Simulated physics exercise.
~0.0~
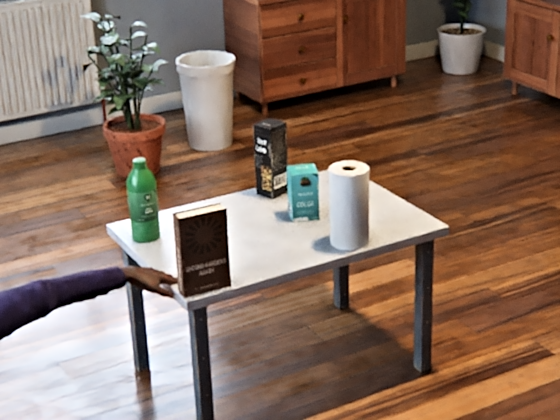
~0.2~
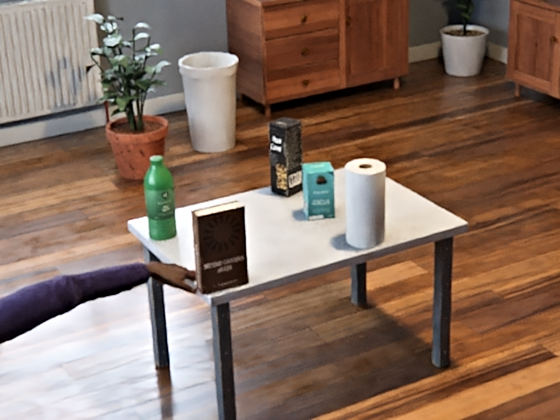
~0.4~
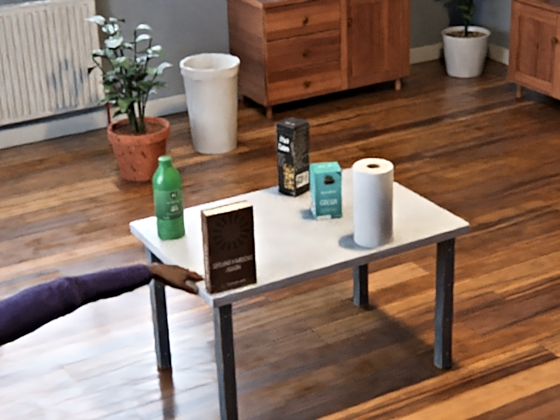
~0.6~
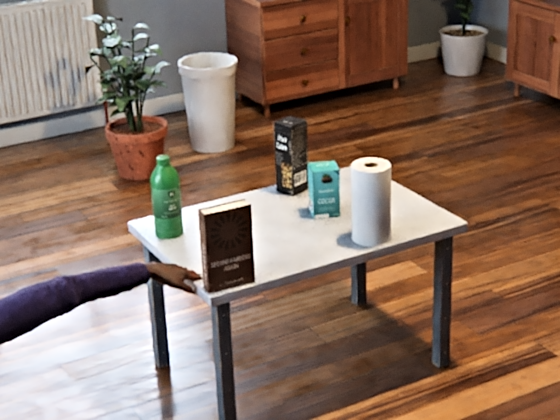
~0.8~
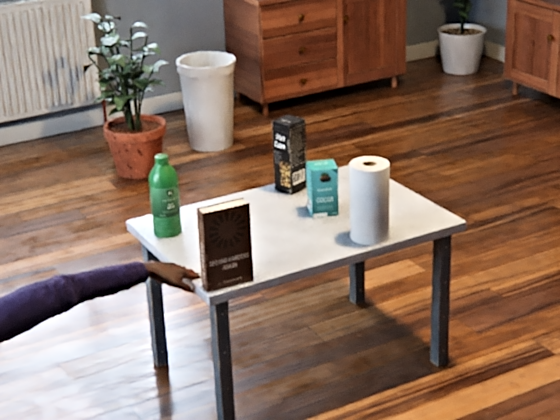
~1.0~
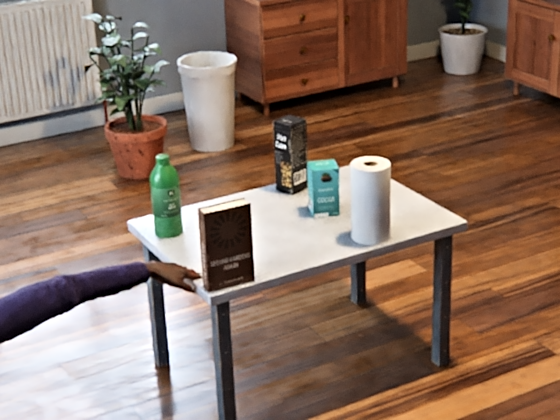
At the start, a hand at the end of a purple sleeve rests at the near left corner of a small white table, which holds a brown book, a green bottle, a black carton, a turquoise carton and a white roll. The table then shifts a short way to the right, carrying all five things along with it. It soon stops, and the book and the others stay upright. After that nothing more moves, and the hand remains at the corner. At the end, the table is at rest with everything standing and the book still in its place on top.
